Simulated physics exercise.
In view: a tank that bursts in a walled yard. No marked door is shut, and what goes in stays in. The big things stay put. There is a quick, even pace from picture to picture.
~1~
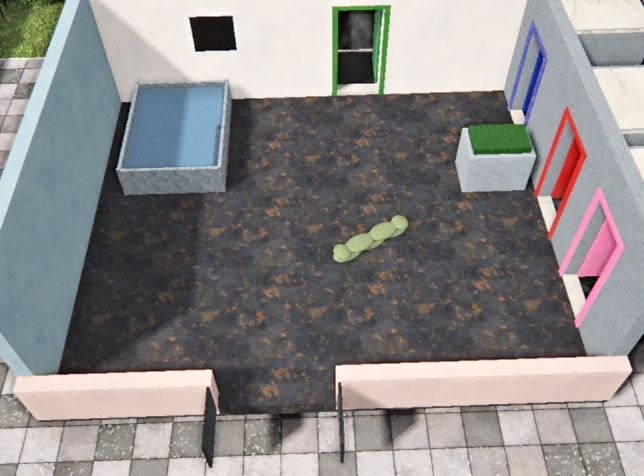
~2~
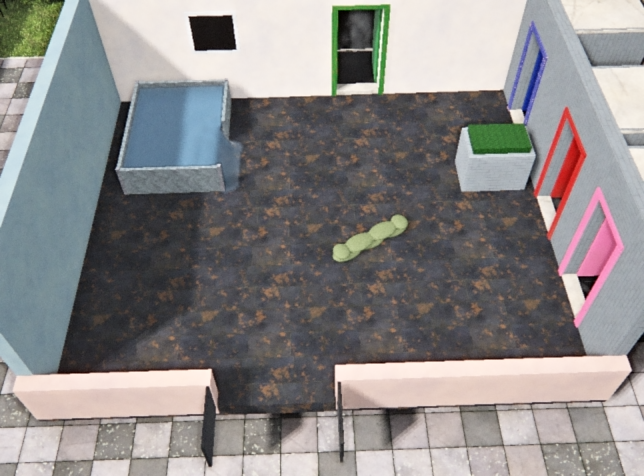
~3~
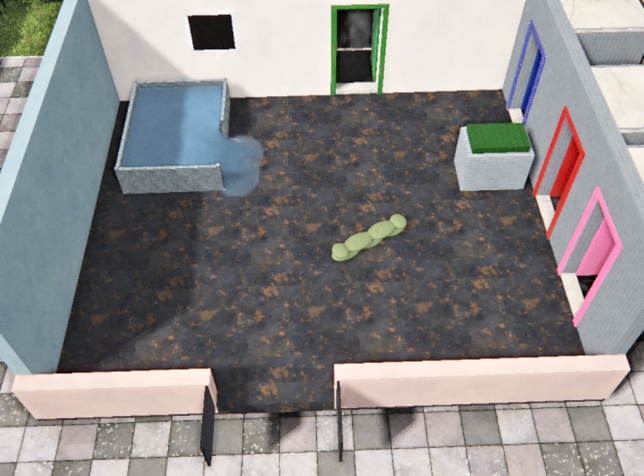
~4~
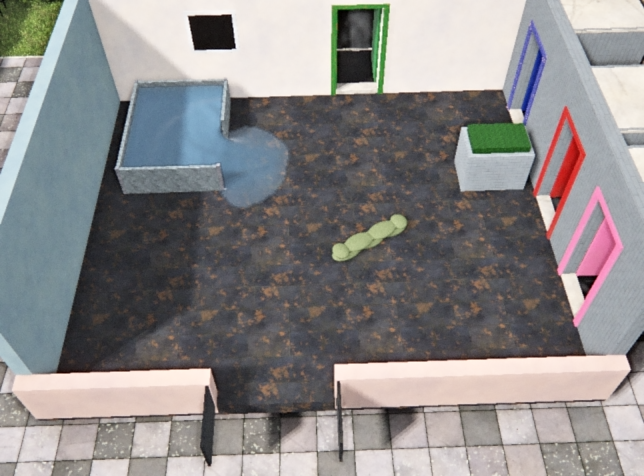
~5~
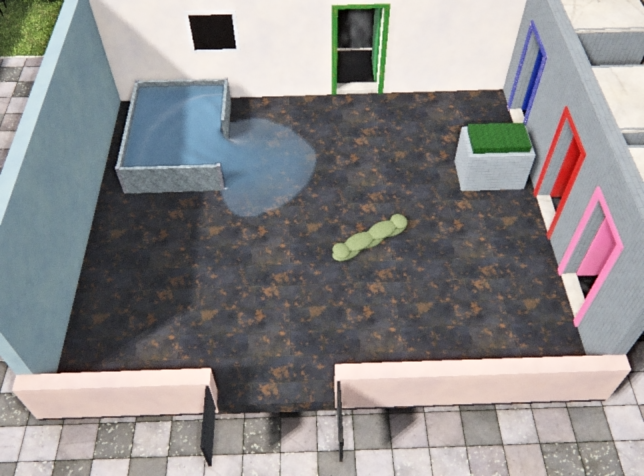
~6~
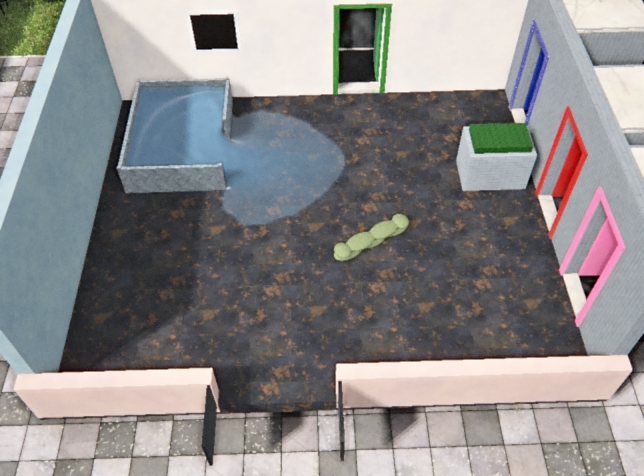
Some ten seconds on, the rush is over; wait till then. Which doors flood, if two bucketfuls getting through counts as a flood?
The pink door does not flood; the red door floods; the green door does not flood; the blue door floods.
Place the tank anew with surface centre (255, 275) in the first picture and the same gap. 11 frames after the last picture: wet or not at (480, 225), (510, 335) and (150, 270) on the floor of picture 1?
Soaked, soaked, parched.
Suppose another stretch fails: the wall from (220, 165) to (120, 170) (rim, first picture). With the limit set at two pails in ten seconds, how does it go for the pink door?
Well, the pink door crosses the line this time.
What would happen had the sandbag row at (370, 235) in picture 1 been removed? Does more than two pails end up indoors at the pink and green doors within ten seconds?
The pink door goes over; the green door holds.
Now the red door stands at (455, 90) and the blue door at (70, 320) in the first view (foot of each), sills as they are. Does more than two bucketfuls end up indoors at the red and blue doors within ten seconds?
Here the red door tops the limit while the blue door stays within the limit.
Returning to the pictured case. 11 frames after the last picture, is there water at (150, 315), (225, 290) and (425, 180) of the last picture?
In that order the points end up high and dry, high and dry and soaked.
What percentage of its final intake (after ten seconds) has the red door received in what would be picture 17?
My estimate: Close to 0 per cent.
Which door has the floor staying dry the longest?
It's the door marked pink.
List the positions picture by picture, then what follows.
The water tank at (177, 126) is whole and still, in the first frame.
The front is at (232, 144), out from the gap at (223, 160), in the second frame.
The front is at (254, 142), out from the gap at (222, 160), in the third frame.
Water pours out at (222, 160) and has run to (284, 149), in the fourth frame.
Water pours out at (222, 160) and has run to (311, 153), in the fifth frame.
The front is at (339, 154), out from the gap at (224, 159), in the sixth frame.
A moment on, water covers 25 % of the floor; the pink door not reached, the red door not reached, the green door not reached, the blue door not reached.
Next, water covers 35 % of the floor; the pink door not reached, the red door not reached, the green door wet at the sill, nothing in, the blue door not reached.
Then, water covers 50 % of the floor; the pink door wet at the sill, nothing in, the red door over two buckets in, the green door wet at the sill, nothing in, the blue door over two buckets in.
Later, water covers 60 % of the floor; the pink door wet at the sill, nothing in, the red door over two buckets in, the green door wet at the sill, nothing in, the blue door far over two buckets in.
In the end, water covers 70 % of the floor; the pink door wet at the sill, nothing in, the red door far over two buckets in, the green door wet at the sill, nothing in, the blue door far over two buckets in.
